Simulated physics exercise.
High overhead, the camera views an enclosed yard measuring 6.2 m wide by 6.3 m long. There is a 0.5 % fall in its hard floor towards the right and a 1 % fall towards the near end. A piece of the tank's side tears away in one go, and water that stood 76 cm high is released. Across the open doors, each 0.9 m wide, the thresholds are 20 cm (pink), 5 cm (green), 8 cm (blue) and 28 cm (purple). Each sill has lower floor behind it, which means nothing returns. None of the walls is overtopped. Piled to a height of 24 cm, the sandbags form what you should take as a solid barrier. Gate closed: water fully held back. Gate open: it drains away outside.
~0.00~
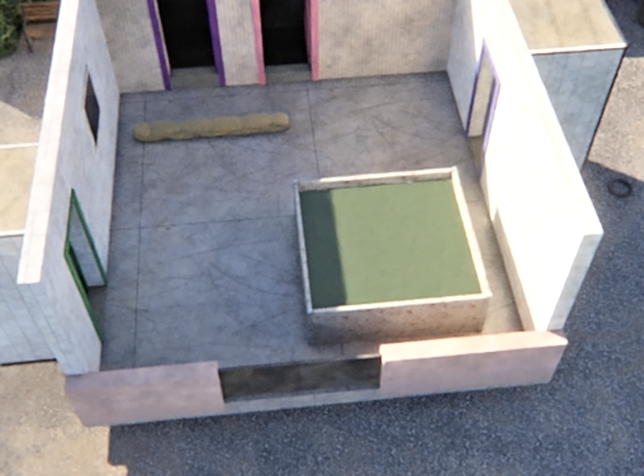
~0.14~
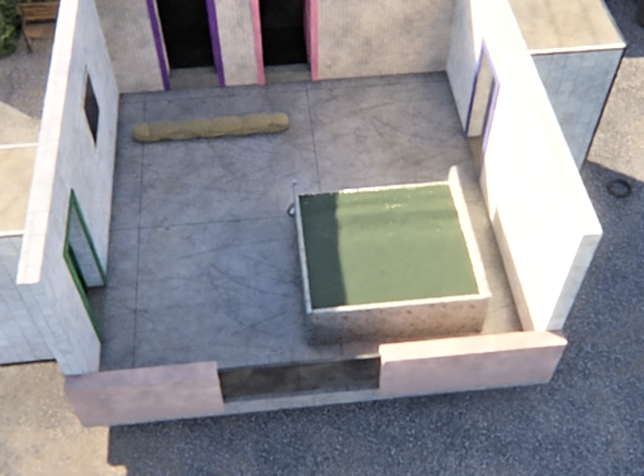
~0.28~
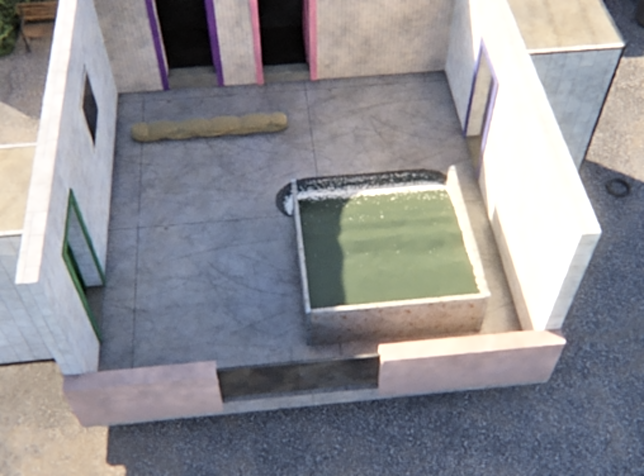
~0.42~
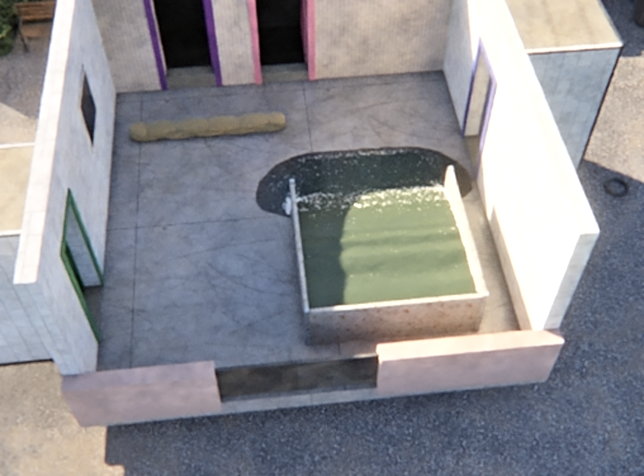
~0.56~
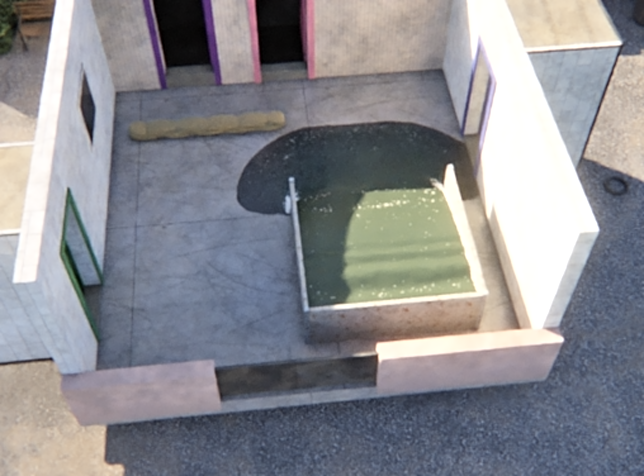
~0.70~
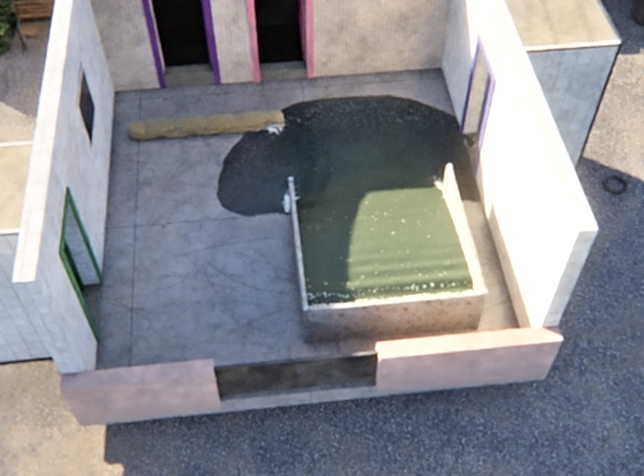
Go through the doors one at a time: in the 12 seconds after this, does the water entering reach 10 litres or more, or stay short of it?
My prediction: Pink door: Above the cap; green door: Above the cap; blue door: Above the cap; purple door: Below the cap.
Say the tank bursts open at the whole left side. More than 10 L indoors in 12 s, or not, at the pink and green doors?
Result against the limit at pink: Limit held; result at green: Limit broken.
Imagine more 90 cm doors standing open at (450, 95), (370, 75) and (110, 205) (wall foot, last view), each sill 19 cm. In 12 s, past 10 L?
Check each in turn: The first succeeds, the second succeeds, the third fails.
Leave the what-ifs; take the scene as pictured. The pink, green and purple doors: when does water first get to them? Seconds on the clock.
Pink = 0.9 s, green = 3.4 s, purple = 1.8 s.
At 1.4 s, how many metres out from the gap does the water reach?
About 3.8 m.
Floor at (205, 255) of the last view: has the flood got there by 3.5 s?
By then the spot is spared.
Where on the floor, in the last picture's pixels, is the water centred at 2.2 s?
Its balance point sits around (357, 175).
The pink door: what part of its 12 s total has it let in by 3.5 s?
About 95 per cent.
After 1.4 s water covers 40 % of the floor and is deepest (47 cm) near (440, 73); pink door 33 cm at the sill, 12 L in, green door not reached, blue door 8 cm at the sill, 7 L in, purple door not reached.
After 2.2 s water covers 50 % of the floor and is deepest (52 cm) near (422, 75); pink door 37 cm at the sill, 71 L in, green door not reached, blue door 7 cm at the sill, 31 L in, purple door 5 cm at the sill, 0 L in.
After 3.5 s water covers 60 % of the floor and is deepest (34 cm) near (284, 126); pink door 26 cm at the sill, 140 L in, green door 2 cm at the sill, 0 L in, blue door 22 cm at the sill, 79 L in, purple door 9 cm at the sill, 0 L in.
After 7.0 s water covers 90 % of the floor and is deepest (26 cm) near (109, 362); pink door 15 cm at the sill, 148 L in, green door 8 cm at the sill, 5 L in, blue door 12 cm at the sill, 226 L in, purple door 17 cm at the sill, 0 L in.
After 12.0 s water covers 95 % of the floor and is deepest (24 cm) near (512, 357); pink door 5 cm at the sill, 148 L in, green door 10 cm at the sill, 35 L in, blue door 12 cm at the sill, 265 L in, purple door 5 cm at the sill, 0 L in.
